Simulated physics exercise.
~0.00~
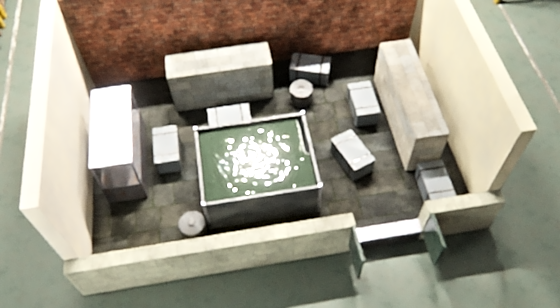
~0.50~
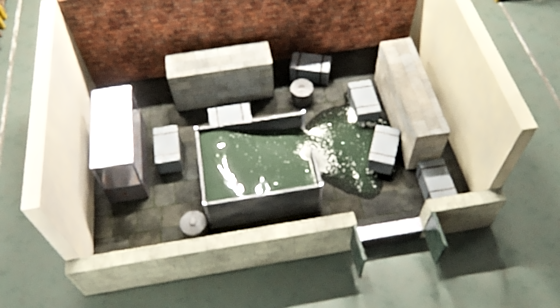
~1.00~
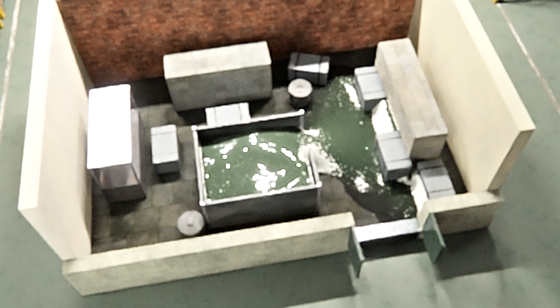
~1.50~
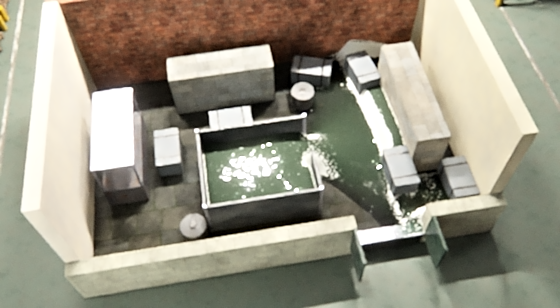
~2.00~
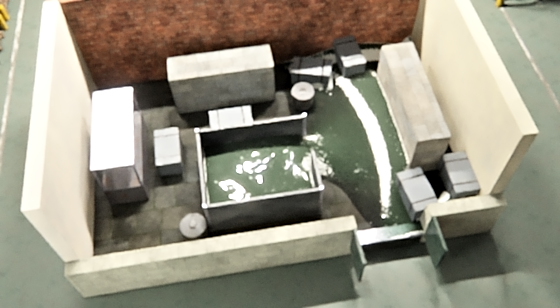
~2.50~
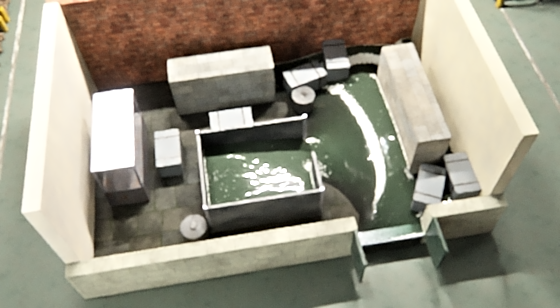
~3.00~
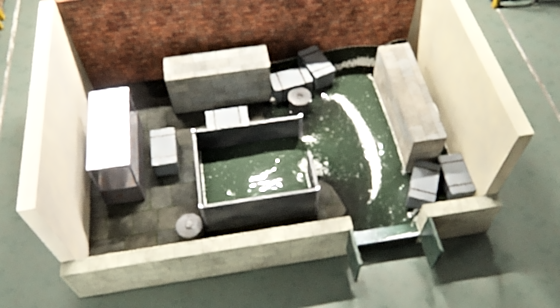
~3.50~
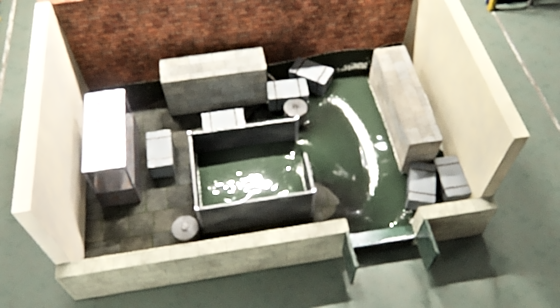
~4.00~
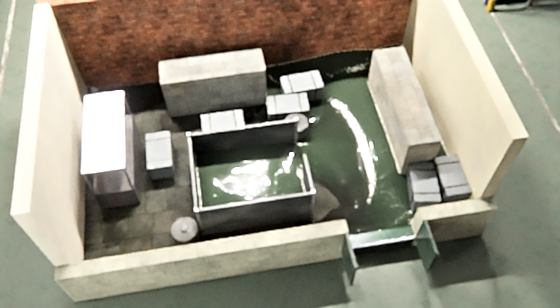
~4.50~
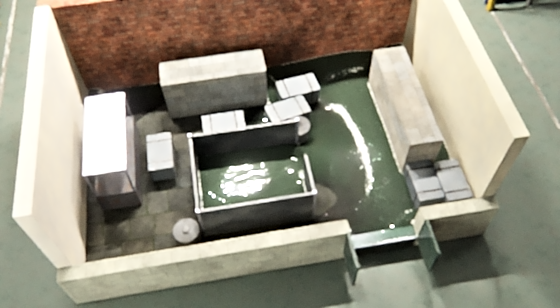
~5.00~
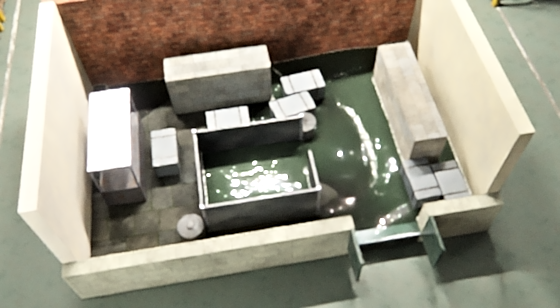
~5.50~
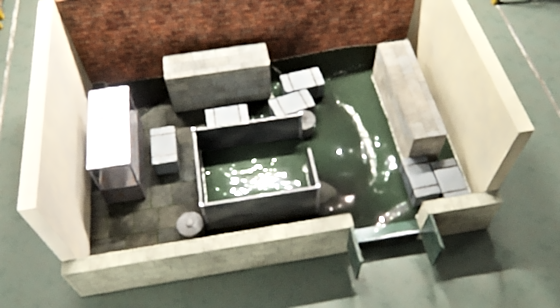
Green water bursts through the right side of an open grey tank in a walled depot yard, seen from above by a slightly swaying camera. Grey boxes, round tubs and long pale blocks stand around it, with a brick wall behind and a small gate at the front right. The water spreads across the dark floor and pushes boxes toward the gate corner, while another slides to the back wall. Boxes at the back then drift left behind the tank. Finally, the tank remains partly filled, boxes rest clustered behind it and by the gate, and rippling water covers the right side.
